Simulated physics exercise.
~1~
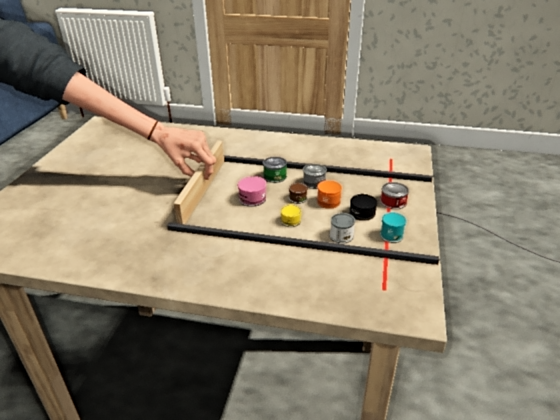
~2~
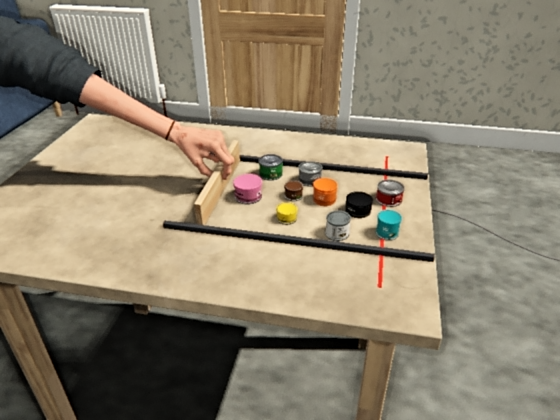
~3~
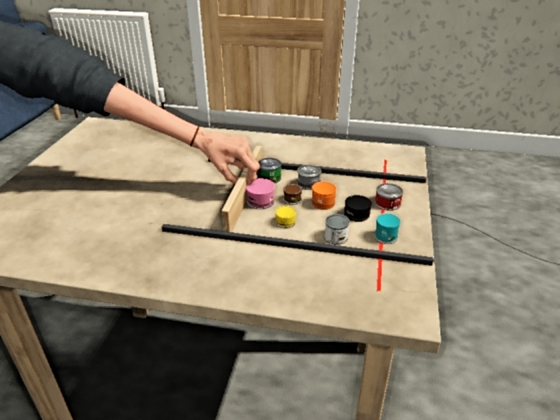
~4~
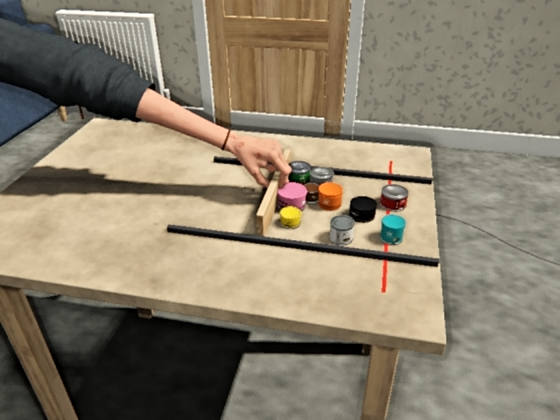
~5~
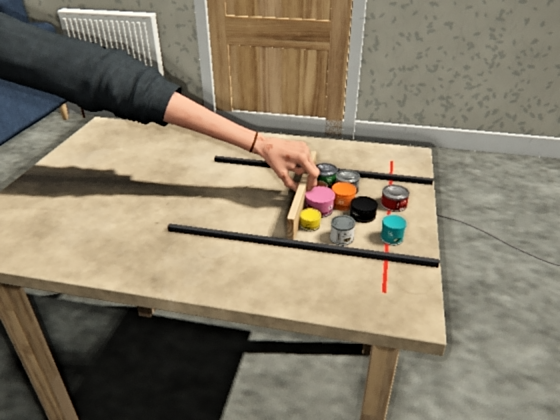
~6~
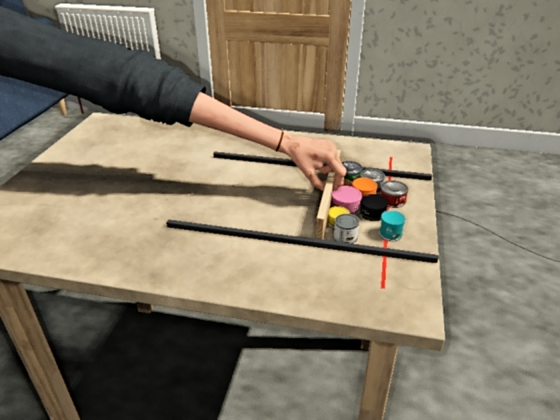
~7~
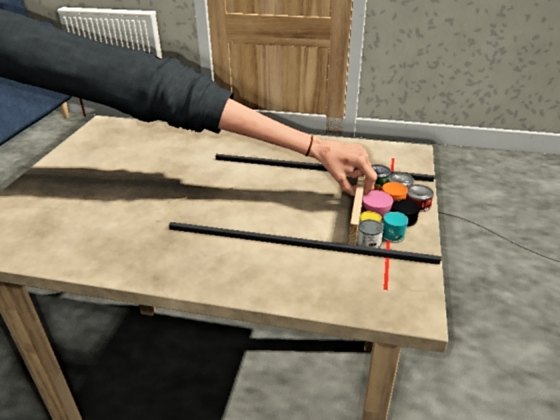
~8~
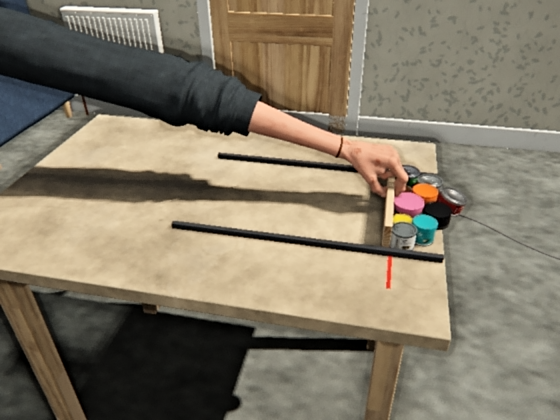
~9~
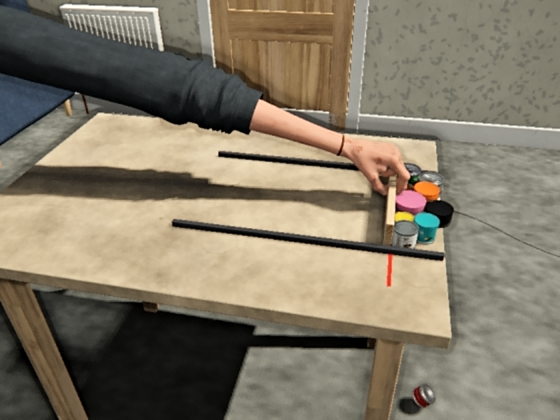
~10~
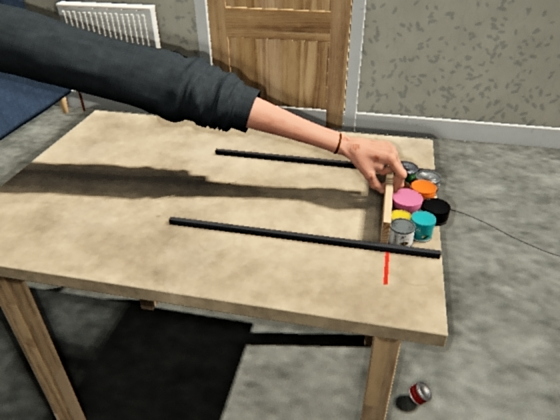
A hand slides a board rightward, bunching small tins until the red one falls off.
